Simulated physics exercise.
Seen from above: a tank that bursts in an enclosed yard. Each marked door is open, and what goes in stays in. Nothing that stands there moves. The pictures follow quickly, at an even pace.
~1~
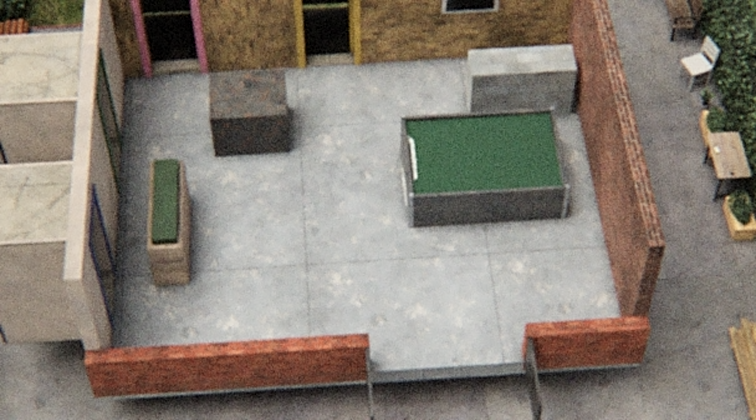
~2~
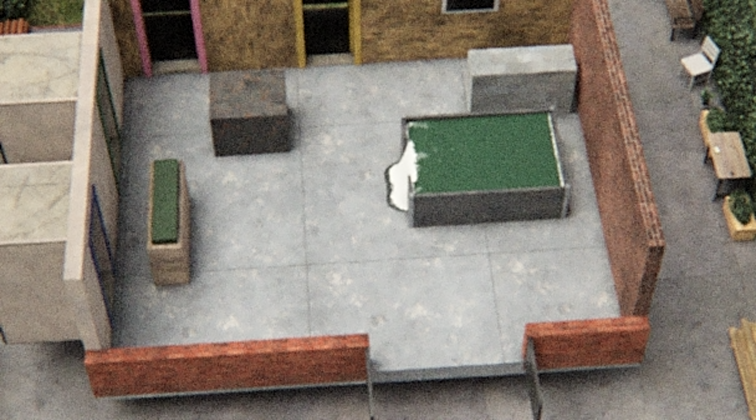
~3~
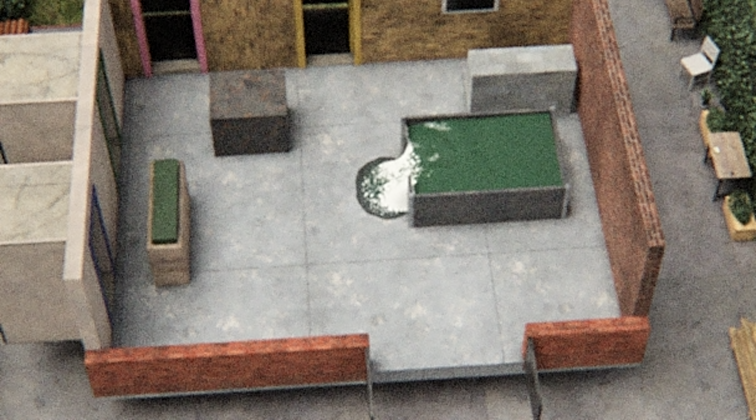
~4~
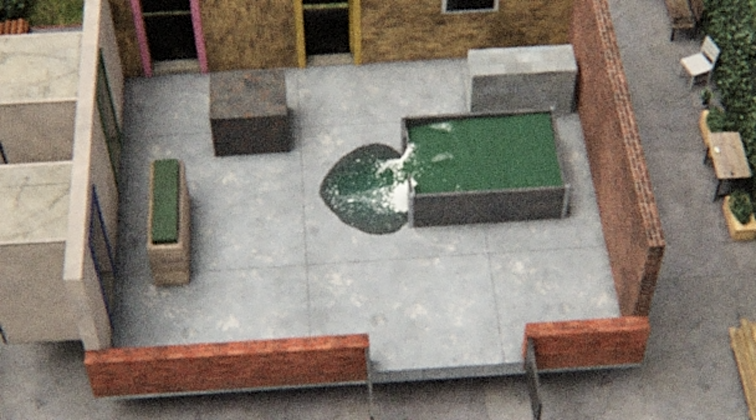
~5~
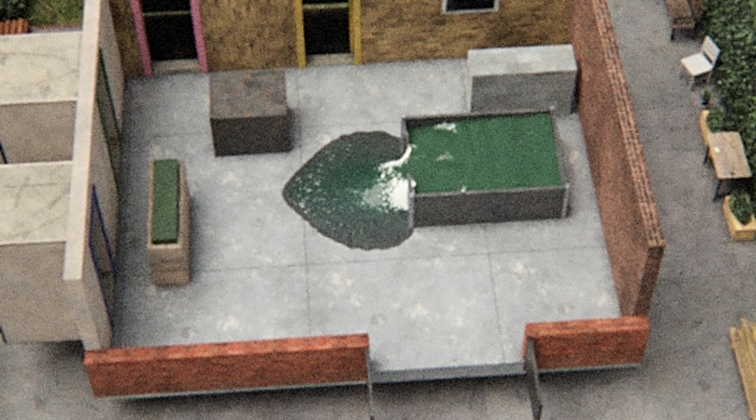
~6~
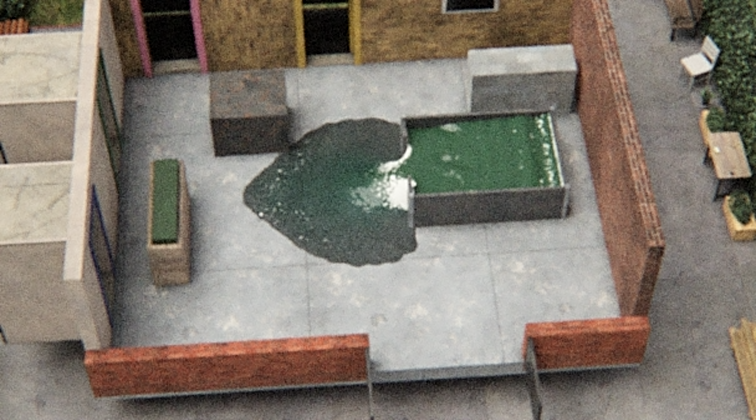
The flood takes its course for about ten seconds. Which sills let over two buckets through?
In the end: The blue door admits no more than that; the yellow door lets in a lot; the green door admits no more than that; the pink door admits no more than that.
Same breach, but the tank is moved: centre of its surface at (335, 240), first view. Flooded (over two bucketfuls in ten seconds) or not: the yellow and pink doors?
In short: Yellow door stays under, pink door lets more in.
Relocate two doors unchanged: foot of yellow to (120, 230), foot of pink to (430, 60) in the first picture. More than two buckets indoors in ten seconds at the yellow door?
Then: Yellow floods.
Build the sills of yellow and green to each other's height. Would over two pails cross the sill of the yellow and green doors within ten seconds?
My reading: Yellow takes less; green lets more in.
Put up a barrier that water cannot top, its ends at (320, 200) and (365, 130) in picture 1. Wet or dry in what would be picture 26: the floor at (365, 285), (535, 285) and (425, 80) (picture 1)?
In turn: Wet, clear, under water.
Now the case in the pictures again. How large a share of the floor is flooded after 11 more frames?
Roughly 40 per cent.
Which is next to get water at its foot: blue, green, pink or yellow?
I say the one in green.
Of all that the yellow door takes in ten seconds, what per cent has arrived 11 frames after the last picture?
I make it 5 per cent.
A moment on, water covers 30 % of the floor; the blue door not reached, the yellow door not reached, the green door not reached, the pink door not reached.
Next, water covers 40 % of the floor; the blue door not reached, the yellow door under two buckets in, the green door wet at the sill, nothing in, the pink door not reached.
Then, water covers 55 % of the floor; the blue door wet at the sill, nothing in, the yellow door over two buckets in, the green door wet at the sill, nothing in, the pink door wet at the sill, nothing in.
Later, water covers 70 % of the floor; the blue door wet at the sill, nothing in, the yellow door over two buckets in, the green door wet at the sill, nothing in, the pink door under two buckets in.
In the end, water covers 95 % of the floor; the blue door wet at the sill, nothing in, the yellow door far over two buckets in, the green door wet at the sill, nothing in, the pink door under two buckets in.
